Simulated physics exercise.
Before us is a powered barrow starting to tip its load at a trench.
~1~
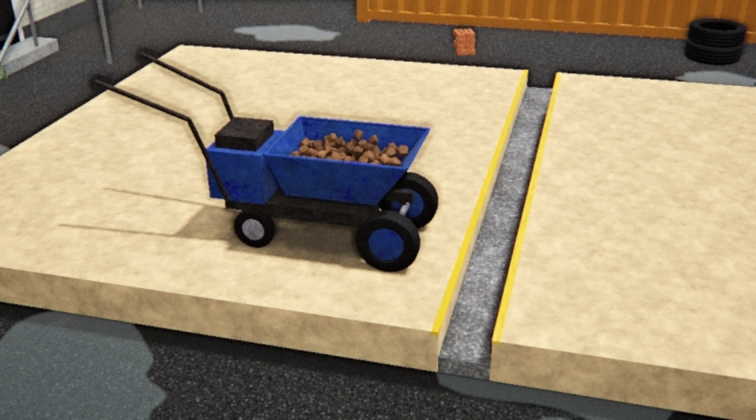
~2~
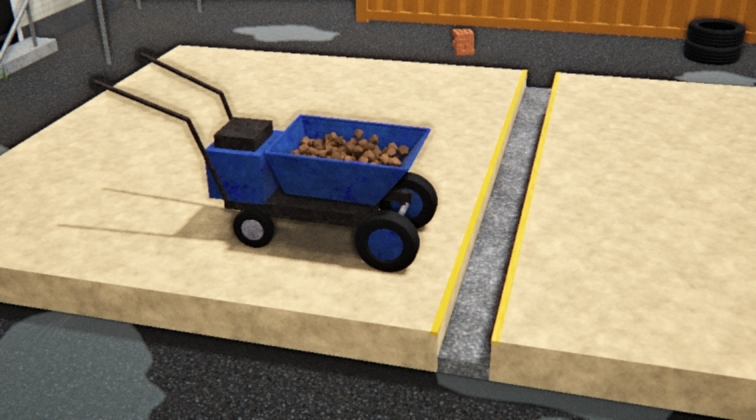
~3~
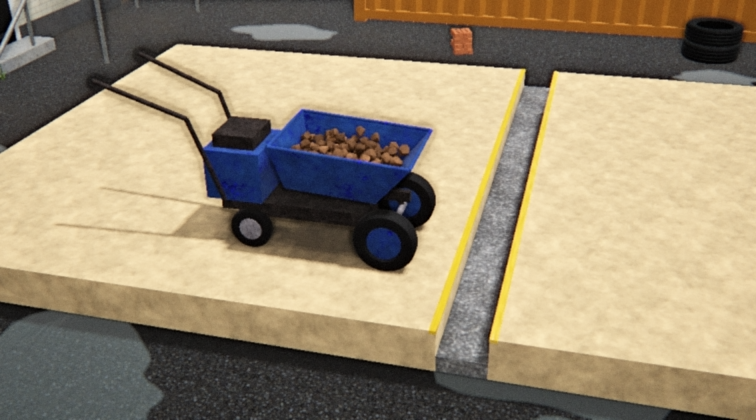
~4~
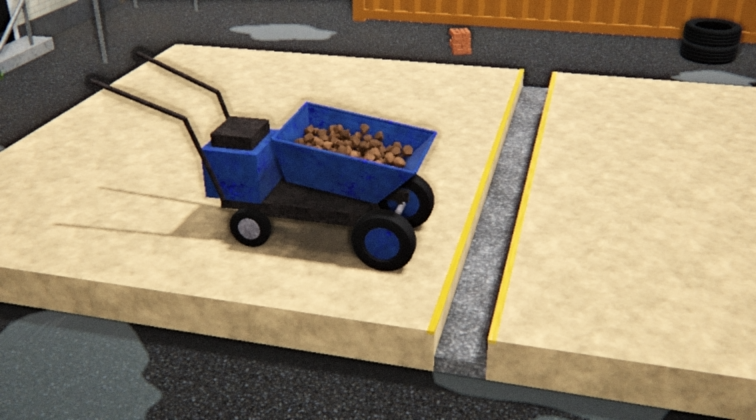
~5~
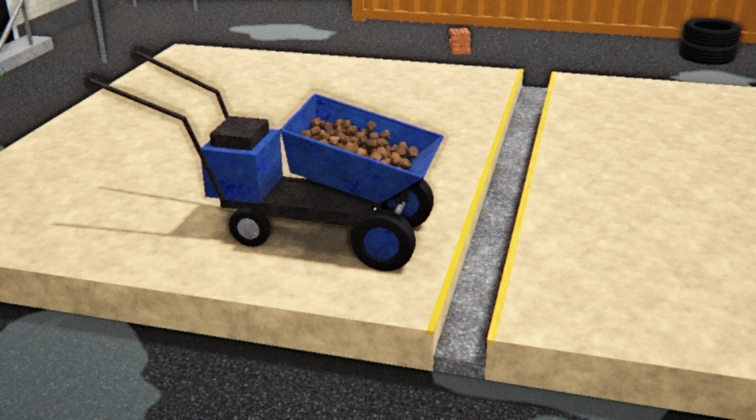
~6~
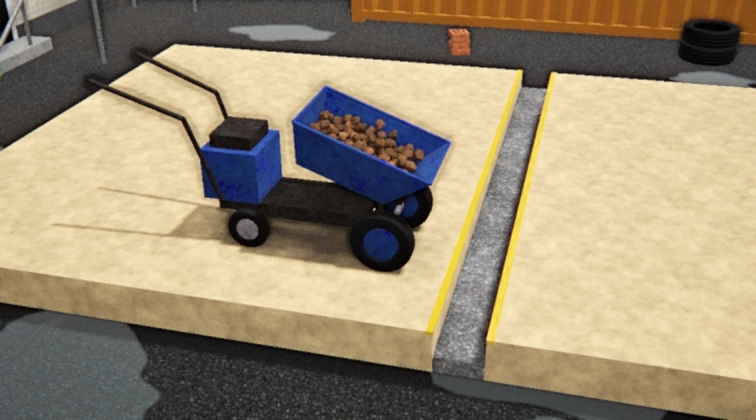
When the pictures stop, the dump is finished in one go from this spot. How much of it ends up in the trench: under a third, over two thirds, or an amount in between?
Watching it, what goes in is between one-third and two-thirds of the load.
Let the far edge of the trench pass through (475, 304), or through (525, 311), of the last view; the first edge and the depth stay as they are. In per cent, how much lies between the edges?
Roughly 20 per cent, then roughly 90 per cent.
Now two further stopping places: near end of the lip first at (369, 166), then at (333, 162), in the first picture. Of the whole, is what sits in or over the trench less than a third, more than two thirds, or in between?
Log - stop 1: More than two thirds. Stop 2: The middle third.
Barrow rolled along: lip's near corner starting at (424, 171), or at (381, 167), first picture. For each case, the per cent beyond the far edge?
Position 1: Near 70 %; position 2: Near 10 %.
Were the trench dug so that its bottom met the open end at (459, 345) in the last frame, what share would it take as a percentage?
Near 50 %.
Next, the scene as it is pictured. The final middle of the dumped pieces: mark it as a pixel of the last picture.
Resting centre, last frame: Roughly (500, 265).
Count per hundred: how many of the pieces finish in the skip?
0 per cent, roughly.
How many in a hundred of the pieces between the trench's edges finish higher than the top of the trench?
My figure is near 5 per cent.
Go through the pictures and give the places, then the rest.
Lip of the skip at (406, 170), level; top of the load at (342, 158), clay clods; first edge of the trench at (446, 299); far edge at (504, 307), the trench over half as wide as the skip, and about half as deep as wide, in the first frame.
Lip of the skip at (407, 170), tipped barely; top of the load at (342, 158), in the second frame.
Lip of the skip at (409, 171), tipped barely; top of the load at (336, 149), in the third frame.
Lip of the skip at (414, 174), tipped a little; top of the load at (339, 145), in the fourth frame.
Lip of the skip at (422, 178), tipped a little; top of the load at (334, 140), in the fifth frame.
Lip of the skip at (430, 184), tipped clearly; top of the load at (334, 132); first edge of the trench at (440, 299); far edge at (498, 307), in the sixth frame.
Soon, skip tipped steeply; all in the skip.
A while on, skip tipped right over; most in the skip; a small part in or heaped over the trench; a small part beyond it; a small part falling.
Towards the end, skip tipped right over; a small part in the skip; about half in or heaped over the trench; about half beyond it.
Finally, skip tipped right over; about half in or heaped over the trench; about half beyond it.
